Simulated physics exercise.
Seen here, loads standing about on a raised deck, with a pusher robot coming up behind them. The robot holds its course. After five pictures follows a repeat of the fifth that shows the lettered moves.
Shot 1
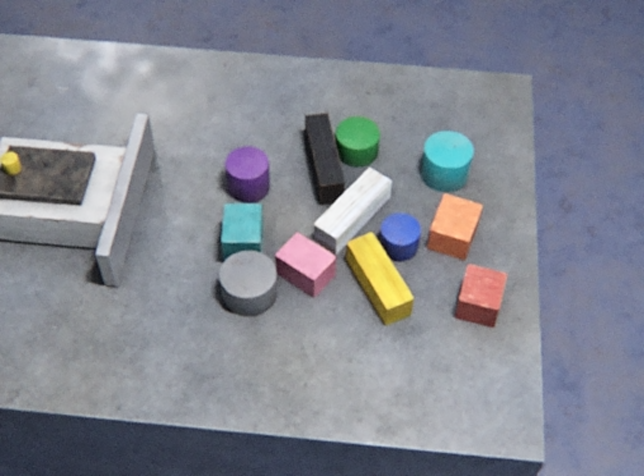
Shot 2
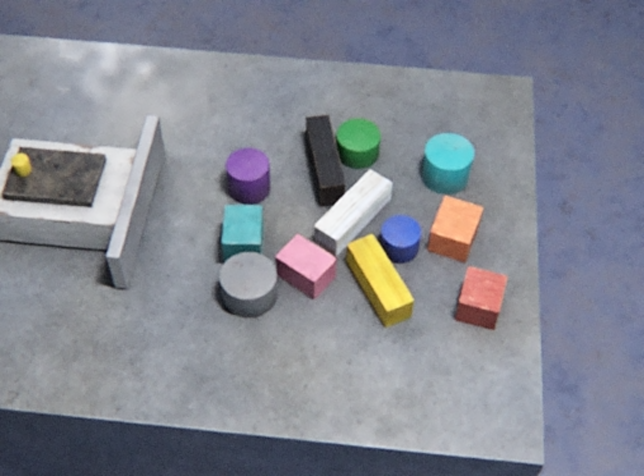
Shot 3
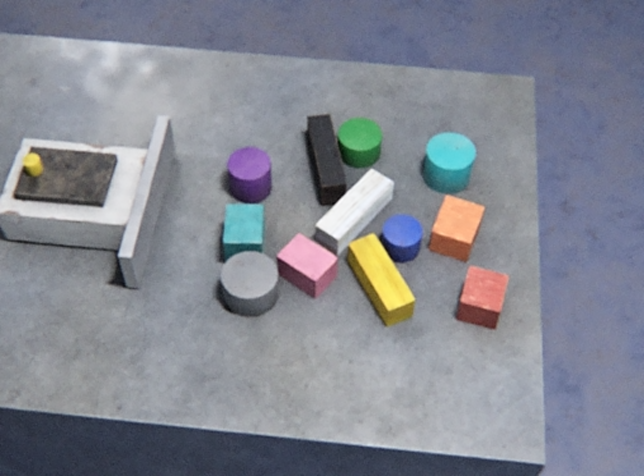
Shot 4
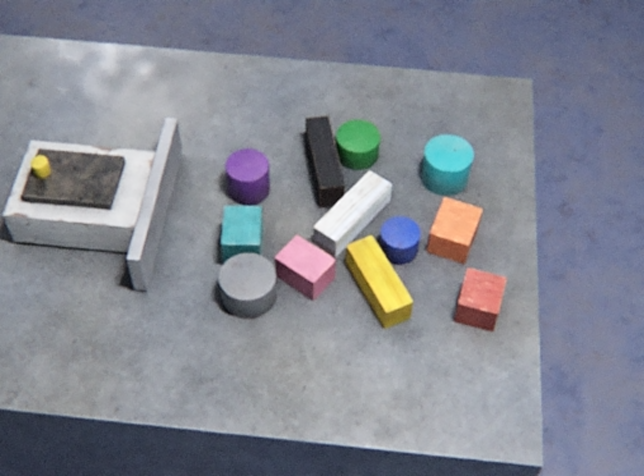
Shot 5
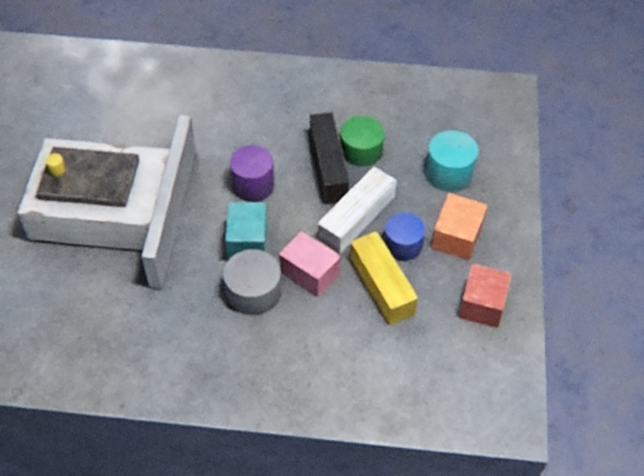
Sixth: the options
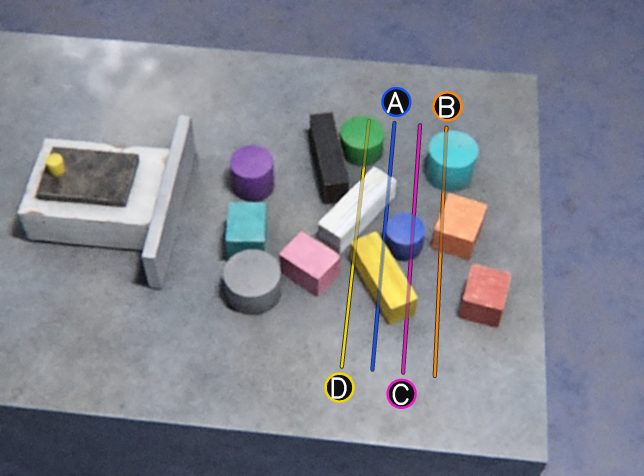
A white pusher robot creeps right across the grey deck toward the standing coloured blocks.
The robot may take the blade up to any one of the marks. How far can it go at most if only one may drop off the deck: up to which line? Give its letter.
Stop at B.
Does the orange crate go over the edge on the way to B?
Yes.
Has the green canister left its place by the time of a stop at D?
By then, yes.
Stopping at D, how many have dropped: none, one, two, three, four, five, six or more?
The count is none.
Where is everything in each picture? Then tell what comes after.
In the first picture, grey canister (249, 284); purple canister (248, 175); orange crate (455, 227).
In the second picture, robot (62, 176); green canister (358, 144).
In the third picture, robot (73, 176); turquoise crate (245, 235).
In the fourth picture, robot (81, 178); pink crate (305, 268).
In the fifth picture, robot (95, 176); black stick (329, 158); blue canister (404, 238); red crate (485, 296).
On the copy, A at (384, 235); B at (441, 240); C at (412, 238); D at (357, 232).
On B. First, robot (193, 185); grey canister (290, 287); pink crate (331, 266).
Then, robot (290, 193); red crate (499, 300); orange crate (493, 230).
Finally, robot (366, 200); orange crate over the edge; blue canister (528, 257); one fallen.
By contrast, A is within the limit but short; C is within the limit but short; D is within the limit but short.
